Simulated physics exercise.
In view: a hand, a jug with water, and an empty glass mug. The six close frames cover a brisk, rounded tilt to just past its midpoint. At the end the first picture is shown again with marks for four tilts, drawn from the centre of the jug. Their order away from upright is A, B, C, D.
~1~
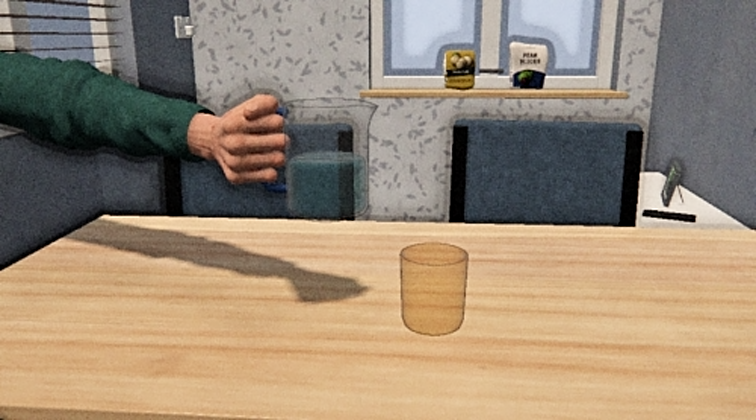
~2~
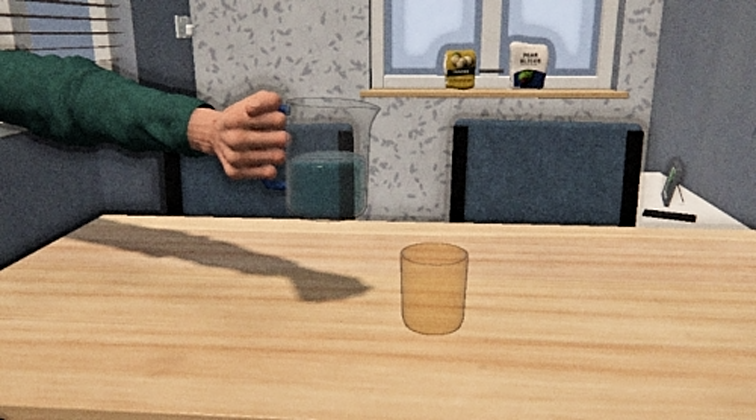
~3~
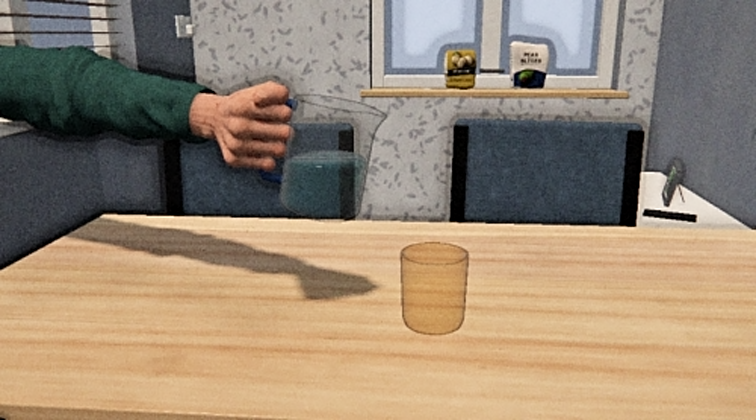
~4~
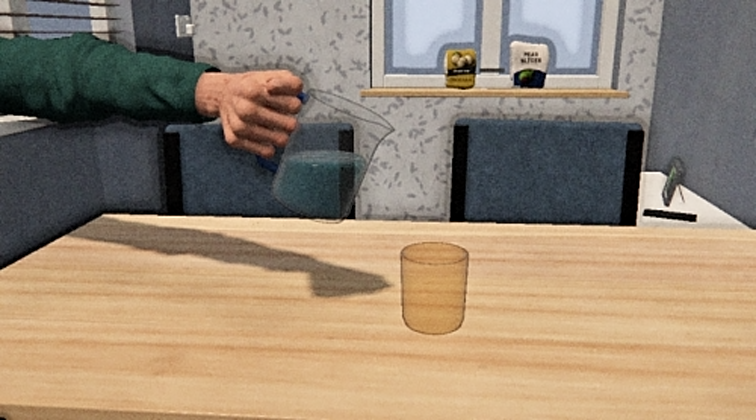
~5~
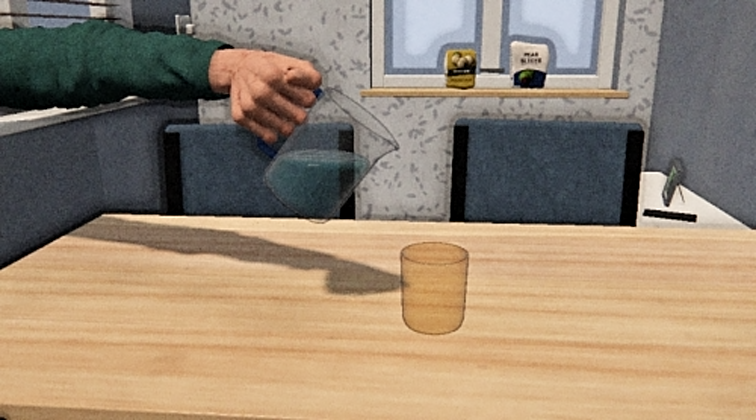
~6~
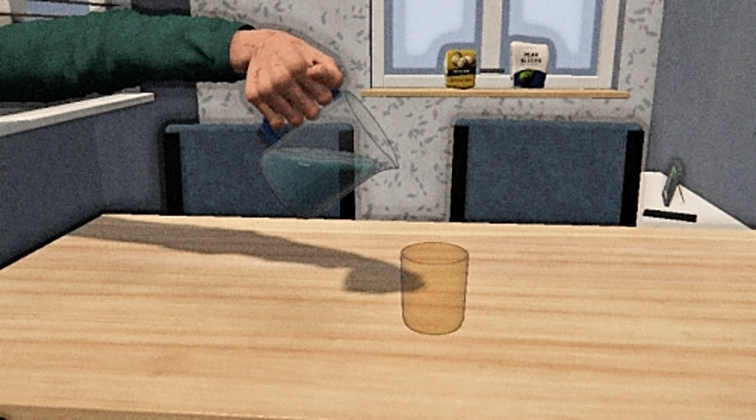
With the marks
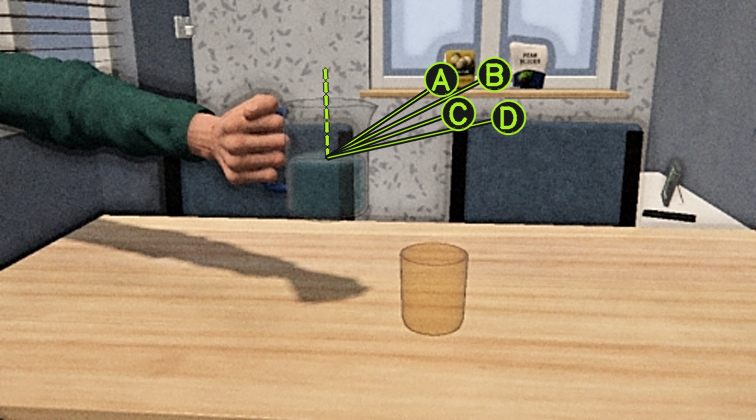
A hand in a dark green sleeve reaches in from the left, holding a clear jug of bluish water upright, then tilts it steadily rightward until it leans steeply, its lip lowering. The still camera looks across a pale wooden table in a room with patterned wallpaper and a window. An empty, amber-looking glass stands right of centre, before two dark blue chairs, while the jug's shadow slides right across the tabletop.
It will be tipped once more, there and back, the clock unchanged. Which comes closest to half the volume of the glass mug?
Line D does it best.
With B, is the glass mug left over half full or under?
Under.
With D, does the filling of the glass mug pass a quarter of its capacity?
Yes.
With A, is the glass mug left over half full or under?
Under half.
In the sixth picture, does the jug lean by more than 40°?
Yes, it does.
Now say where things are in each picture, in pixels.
Upright, lip at (376, 106); rim of the glass mug round (434, 253); nothing has left yet, in the first picture.
Tipped about 3°, lip at (379, 108); nothing has left yet, in the second picture.
Tipped about 11°, lip at (386, 116); nothing has left yet, in the third picture.
Tipped about 23°, lip at (393, 129); nothing has left yet, in the fourth picture.
Tipped about 38°, lip at (398, 147); nothing has left yet, in the fifth picture.
Tipped about 53°, lip at (398, 166); nothing has left yet, in the sixth picture.
In lime, A at (428, 90); B at (478, 81); C at (441, 117); D at (491, 121).
If A is chosen, the glass mug ends with about 5 % of what it can hold.
If B is chosen, the glass mug ends with about 16 % of what it can hold.
If C is chosen, the glass mug ends with about 33 % of what it can hold.
If D is chosen, the glass mug ends with about 52 % of what it can hold.
